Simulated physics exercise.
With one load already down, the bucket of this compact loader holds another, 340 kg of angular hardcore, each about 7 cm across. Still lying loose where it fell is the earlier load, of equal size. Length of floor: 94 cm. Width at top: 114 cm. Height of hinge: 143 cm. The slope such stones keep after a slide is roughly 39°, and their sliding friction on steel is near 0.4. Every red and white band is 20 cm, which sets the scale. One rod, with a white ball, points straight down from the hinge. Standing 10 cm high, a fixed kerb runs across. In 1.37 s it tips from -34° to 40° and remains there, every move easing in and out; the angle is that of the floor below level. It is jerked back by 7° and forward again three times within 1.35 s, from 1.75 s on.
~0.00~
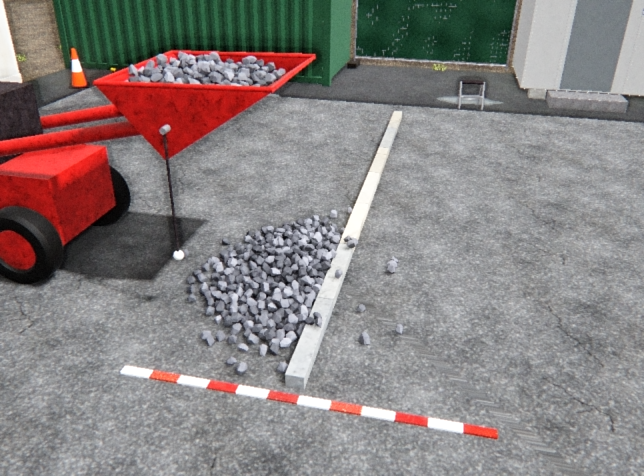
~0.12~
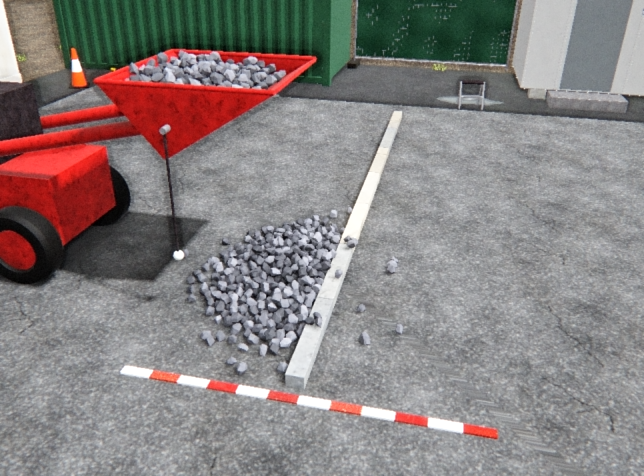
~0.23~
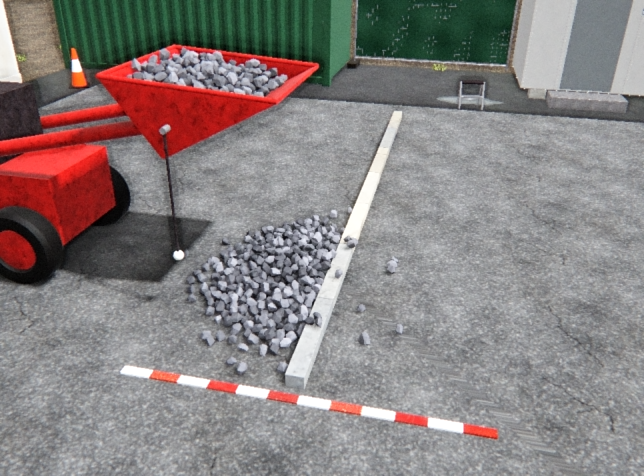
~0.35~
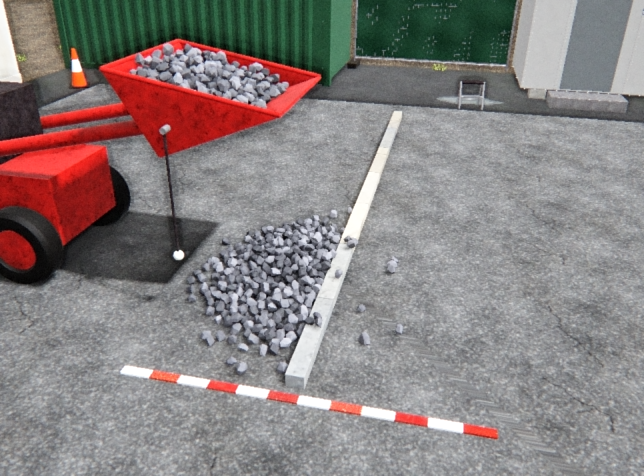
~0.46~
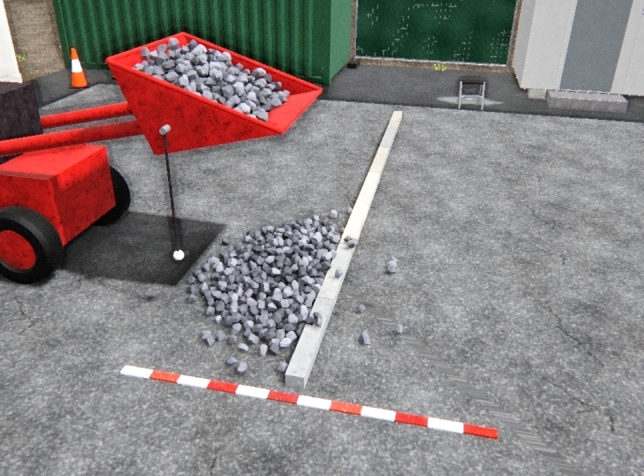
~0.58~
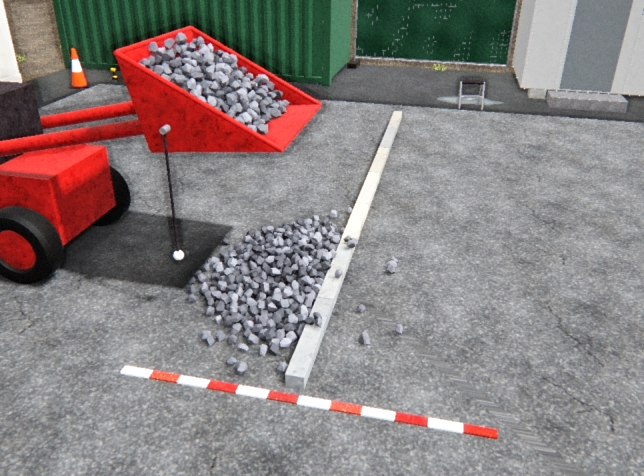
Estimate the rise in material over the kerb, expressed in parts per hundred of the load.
Close to 58 parts in a hundred.
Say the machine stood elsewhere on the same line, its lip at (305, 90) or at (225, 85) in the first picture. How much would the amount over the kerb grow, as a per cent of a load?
I'd say close to 85 per cent for one and close to 15 per cent for the other, in that order.
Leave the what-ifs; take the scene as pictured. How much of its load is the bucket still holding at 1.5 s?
65 %.
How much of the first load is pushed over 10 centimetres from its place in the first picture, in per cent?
Close to 0 per cent.
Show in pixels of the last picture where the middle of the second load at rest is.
Centre: Approx. (351, 276).
After 1.0 s the floor is at 29°; in per cent of one load, 100 in the bucket, 99 on this side of the kerb, 1 over the kerb; the foremost stones are at (376, 279).
After 1.5 s the floor is at 40°; in per cent of one load, 66 in the bucket, 133 on this side of the kerb, 1 over the kerb; the foremost stones are at (376, 279).
After 3.5 s the floor is at 40°; in per cent of one load, 0 in the bucket, 141 on this side of the kerb, 59 over the kerb; the foremost stones are at (491, 299).
After 6.2 s the floor is at 40°; in per cent of one load, 0 in the bucket, 141 on this side of the kerb, 59 over the kerb; the foremost stones are at (491, 299). Net gain over the kerb, 58.
